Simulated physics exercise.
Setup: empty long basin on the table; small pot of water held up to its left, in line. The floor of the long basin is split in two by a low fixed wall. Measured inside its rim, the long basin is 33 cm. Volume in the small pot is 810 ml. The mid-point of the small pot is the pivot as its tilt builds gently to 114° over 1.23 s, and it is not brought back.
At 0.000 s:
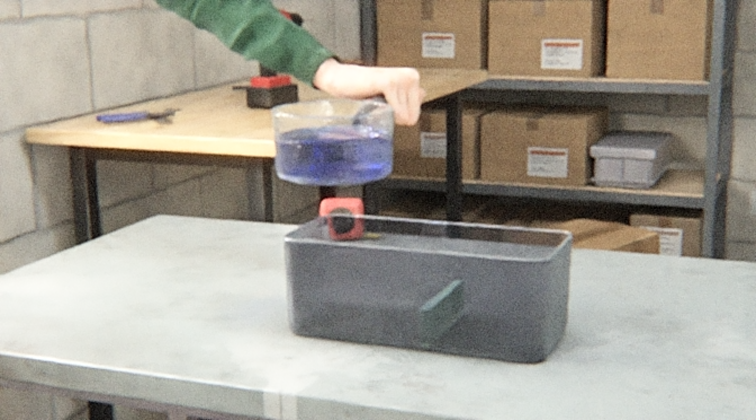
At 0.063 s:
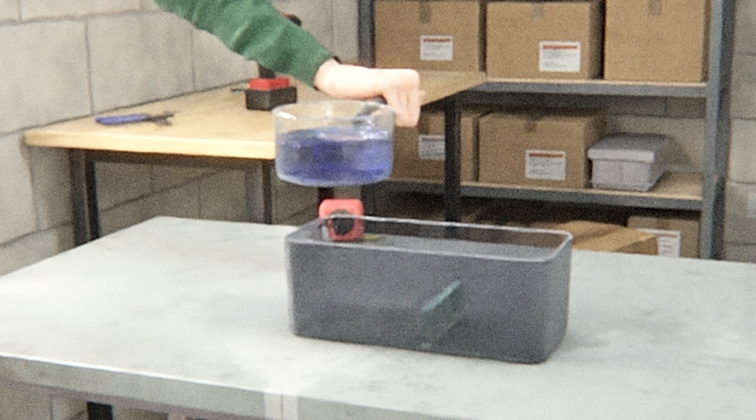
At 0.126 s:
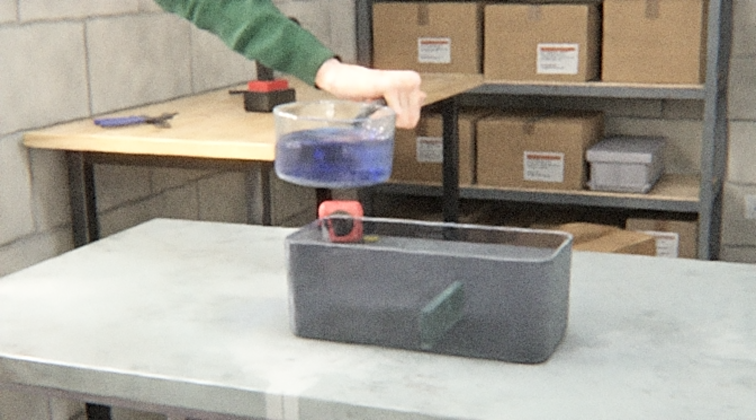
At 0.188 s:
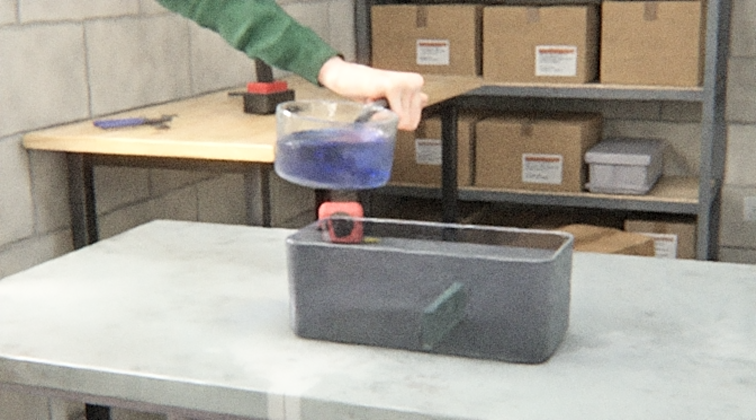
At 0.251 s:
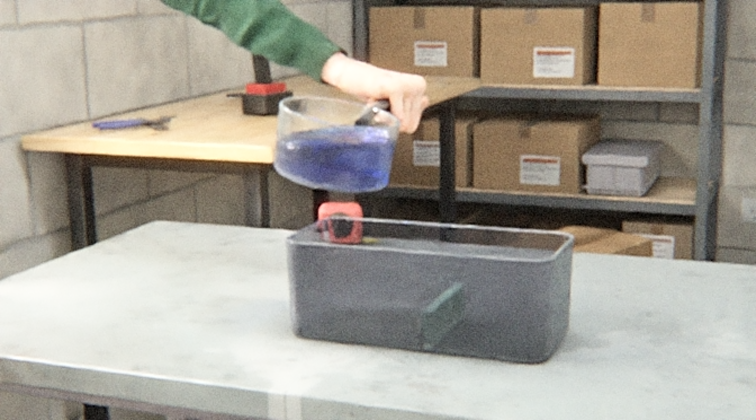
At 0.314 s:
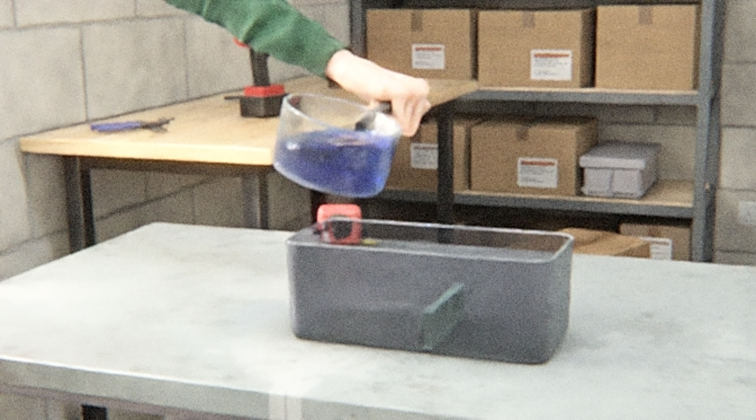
A hand gradually tilts a clear pot of blue water rightward above a long basin.
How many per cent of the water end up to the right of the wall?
About 29 per cent.
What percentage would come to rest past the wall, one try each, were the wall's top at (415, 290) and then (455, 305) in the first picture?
Around 65 and 10 percent, in that order.
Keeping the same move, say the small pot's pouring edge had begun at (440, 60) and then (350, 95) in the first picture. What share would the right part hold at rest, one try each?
The first try gives around 90 percent, the second around 5 percent.
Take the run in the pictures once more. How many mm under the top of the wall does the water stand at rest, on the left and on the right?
Measured: Left around 24 mm, right around 34 mm.
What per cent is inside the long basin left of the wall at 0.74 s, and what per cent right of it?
10 per cent left and 6 right, roughly.
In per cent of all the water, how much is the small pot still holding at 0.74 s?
Still held: Roughly 56 % of the total.
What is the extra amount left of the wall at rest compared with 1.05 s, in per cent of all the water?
Near 12 in a hundred.
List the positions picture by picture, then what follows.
It leans 0°; its right rim is at (389, 113); the water meets the walls at (284, 131) and (388, 136); the long basin's rim runs from (304, 227) to (561, 248); the wall's top is at (443, 295), in the first picture.
It leans 1°; its right rim is at (389, 114); the water meets the walls at (285, 132) and (389, 137), in the second picture.
It leans 3°; its right rim is at (391, 118); the water meets the walls at (285, 132) and (390, 138), in the third picture.
It leans 6°; its right rim is at (393, 122); the water meets the walls at (286, 133) and (391, 140), in the fourth picture.
It leans 11°; its right rim is at (395, 128); the water meets the walls at (286, 134) and (393, 141), in the fifth picture.
It leans 17°; its right rim is at (397, 136); the water meets the walls at (286, 136) and (394, 142), in the sixth picture.
By 0.74 s the tilt is 75° and 56 per cent is still to pour, 10 is left of the wall and 6 right of it.
By 1.05 s the tilt is 108° and 8 per cent is still to pour, 57 is left of the wall and 28 right of it.
By 1.38 s the tilt is 114° and 0 per cent is still to pour, 70 is left of the wall and 29 right of it.
By 1.73 s the tilt is 114° and 0 per cent is still to pour, 70 is left of the wall and 29 right of it.
At rest 70 per cent lies left of the wall, 29 right of it and 1 outside.
